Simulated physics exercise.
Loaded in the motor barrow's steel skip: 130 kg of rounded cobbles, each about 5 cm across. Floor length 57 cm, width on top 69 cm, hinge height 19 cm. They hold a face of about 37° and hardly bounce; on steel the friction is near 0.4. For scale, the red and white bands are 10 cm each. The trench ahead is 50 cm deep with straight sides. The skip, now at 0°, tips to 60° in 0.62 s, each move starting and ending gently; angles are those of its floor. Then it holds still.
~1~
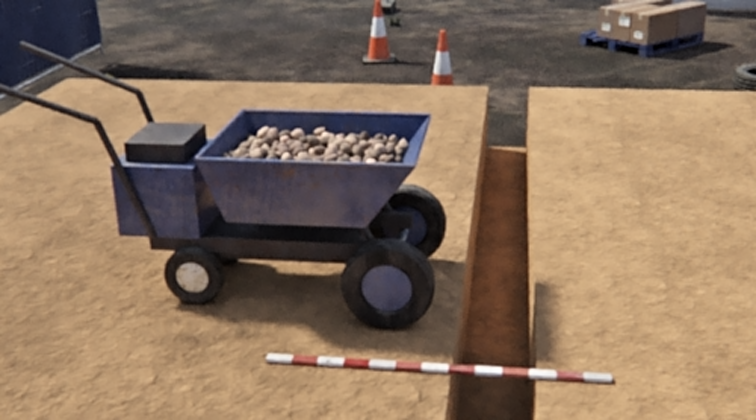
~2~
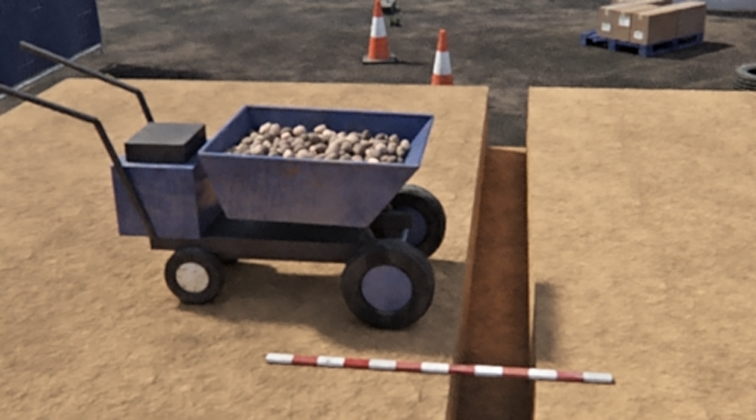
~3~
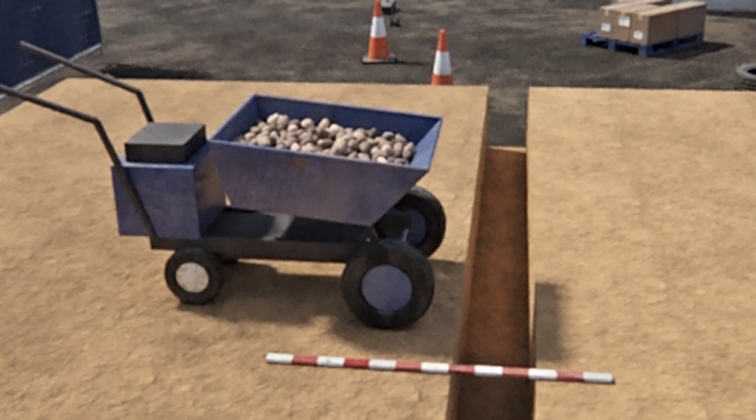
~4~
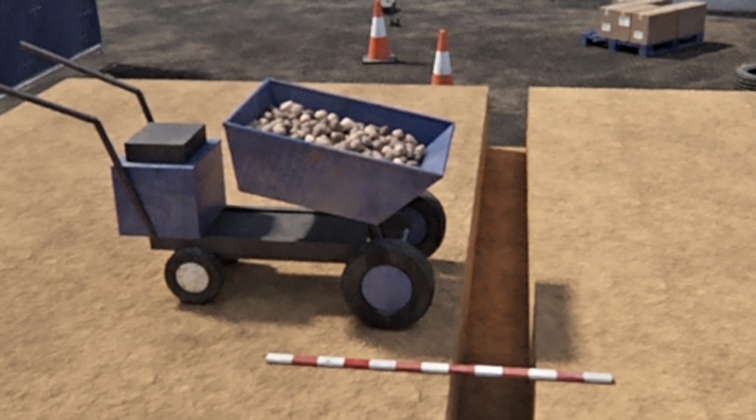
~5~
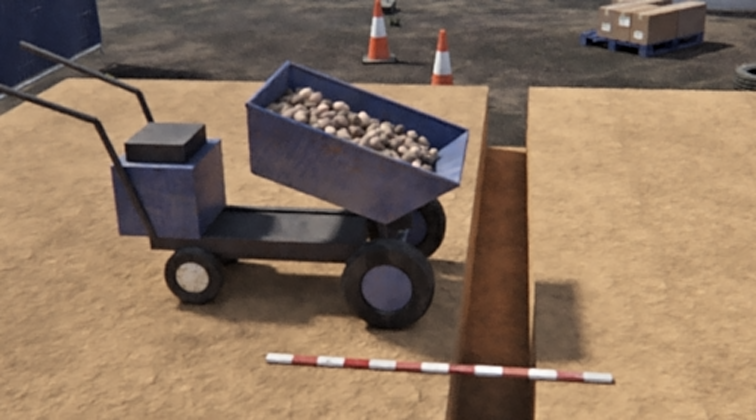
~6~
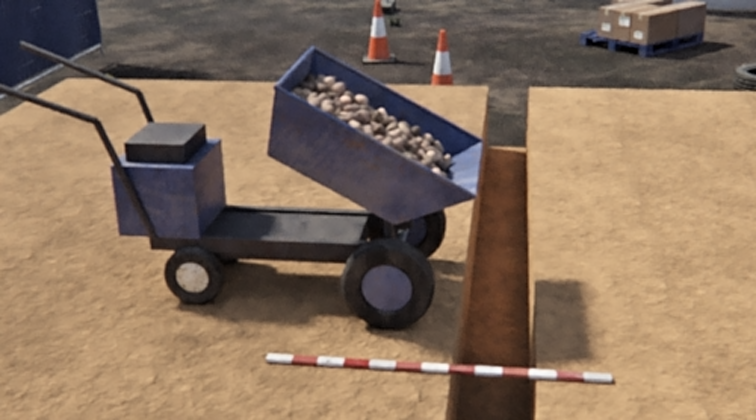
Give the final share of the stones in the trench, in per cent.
Some 17 per cent of it.
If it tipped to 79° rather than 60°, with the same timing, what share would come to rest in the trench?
It would be near 10 per cent.
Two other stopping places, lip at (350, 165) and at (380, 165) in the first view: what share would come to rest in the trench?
About 50 and 30 per cent.
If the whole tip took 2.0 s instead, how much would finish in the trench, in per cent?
Then about 30 per cent.
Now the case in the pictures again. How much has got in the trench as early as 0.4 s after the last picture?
Some 0 per cent.
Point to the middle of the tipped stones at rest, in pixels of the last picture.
Around (599, 297).
Then, 0.2 s after the last picture the floor is at 50°, 100 % in the skip; the foremost stones are at (481, 205).
Then, 0.4 s after the last picture the floor is at 60°, 90 % in the skip, 2 % in the trench, 7 % past the trench; the foremost stones are at (572, 265).
Then, 0.8 s after the last picture the floor is at 60°, 43 % in the skip, 2 % in the trench, 55 % past the trench; the foremost stones are at (745, 309).
Then, 2.7 s after the last picture the floor is at 60°, 24 % in the skip, 17 % in the trench, 59 % past the trench; the foremost stones are past the picture's edge.
